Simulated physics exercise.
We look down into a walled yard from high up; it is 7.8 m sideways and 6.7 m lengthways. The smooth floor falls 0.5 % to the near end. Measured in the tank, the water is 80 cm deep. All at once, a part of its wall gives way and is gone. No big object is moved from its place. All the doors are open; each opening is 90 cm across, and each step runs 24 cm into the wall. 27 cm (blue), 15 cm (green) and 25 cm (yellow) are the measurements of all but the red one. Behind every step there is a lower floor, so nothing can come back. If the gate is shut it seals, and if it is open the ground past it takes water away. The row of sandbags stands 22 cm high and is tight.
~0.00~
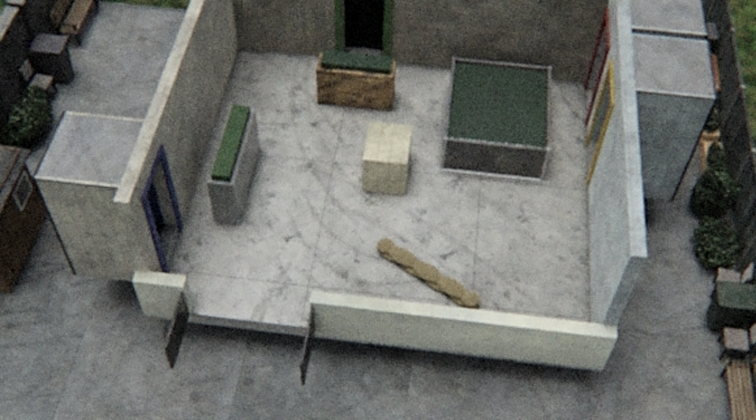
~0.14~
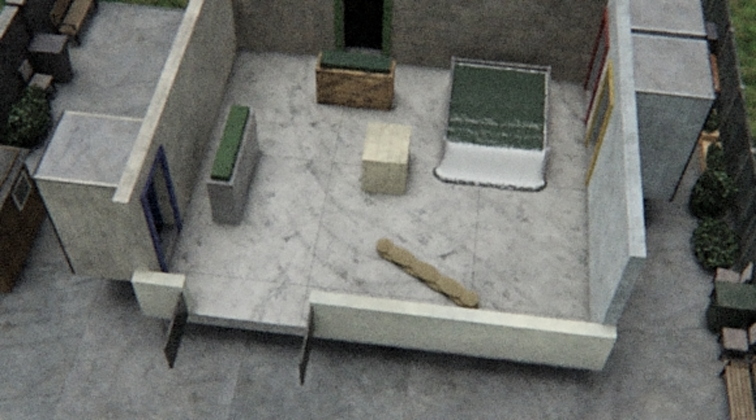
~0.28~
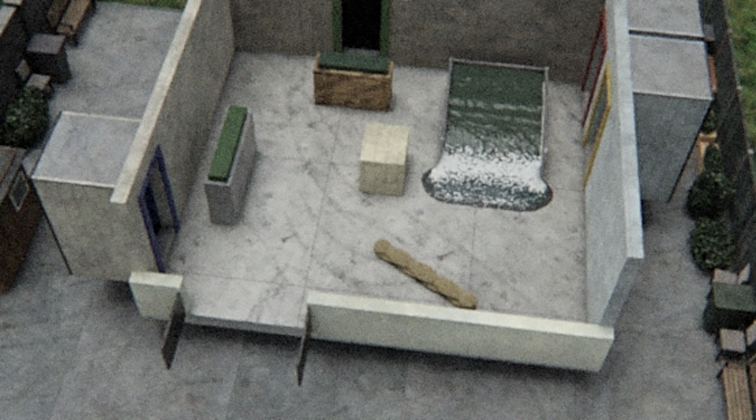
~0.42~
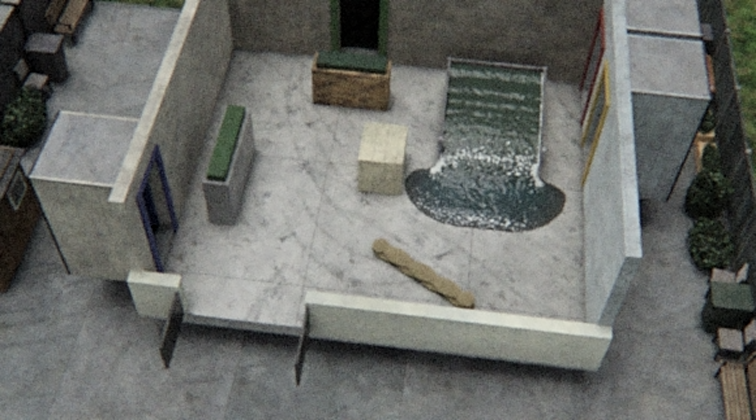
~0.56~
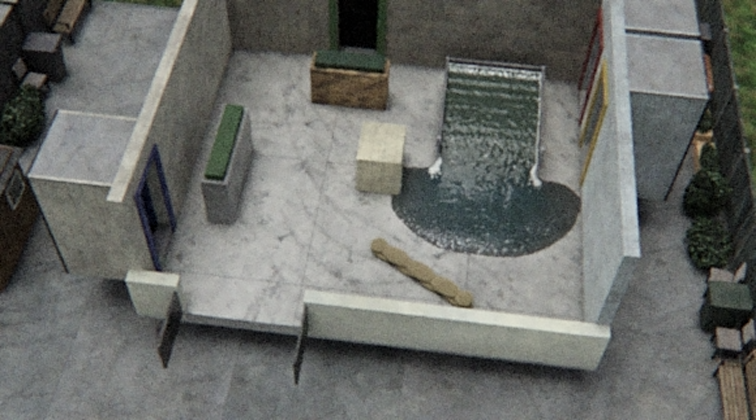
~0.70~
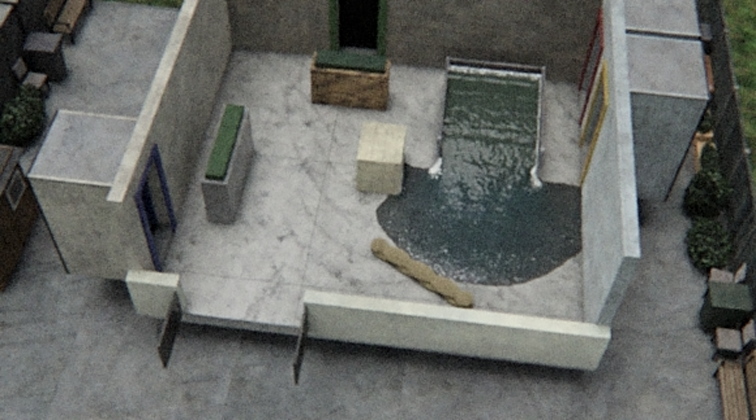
Dark green water poured from the near side of a tank in a walled yard, first frothing white, then spreading into a wide, rounded pool that reached the right wall and a long, tan log.
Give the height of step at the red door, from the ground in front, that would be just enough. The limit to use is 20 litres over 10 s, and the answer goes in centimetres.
Close to 12 cm.
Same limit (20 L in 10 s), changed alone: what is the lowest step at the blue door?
Blue door - some 13.5 centimetres.
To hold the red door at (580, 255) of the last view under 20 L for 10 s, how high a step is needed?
19 cm.
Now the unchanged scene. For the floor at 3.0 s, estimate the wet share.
I'd say near 50 percent.
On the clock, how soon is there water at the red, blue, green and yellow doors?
Door red: 5.0 seconds; door blue: 3.4 seconds; door green: 7.5 seconds; door yellow: 3.0 seconds.
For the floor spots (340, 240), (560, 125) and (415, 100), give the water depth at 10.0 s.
Around 2 cm, 9 cm and 7 cm.
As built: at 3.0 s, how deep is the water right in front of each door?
In cm: Red 0, blue 0, green 0, yellow 1.
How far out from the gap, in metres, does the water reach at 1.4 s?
About 4.2 metres out.
After 1.4 s water covers 30 % of the floor, deepest (46 cm) near (501, 339); it has not reached the red door.
After 3.0 s water covers 50 % of the floor, deepest (42 cm) near (583, 349); it has not reached the red door.
After 10.0 s water covers 95 % of the floor, deepest (14 cm) near (331, 81); 9 cm at the red door, 19 litres in over its 12 cm step.
At the red door as built, the water arrived by 4.9 s and peaked near 15 cm at 7.8 s.
With a step of 10.5 cm, 28 litres would have come in within the 10 s; with 14.5 cm, 9 litres. So under 20 litres takes about 12 cm.
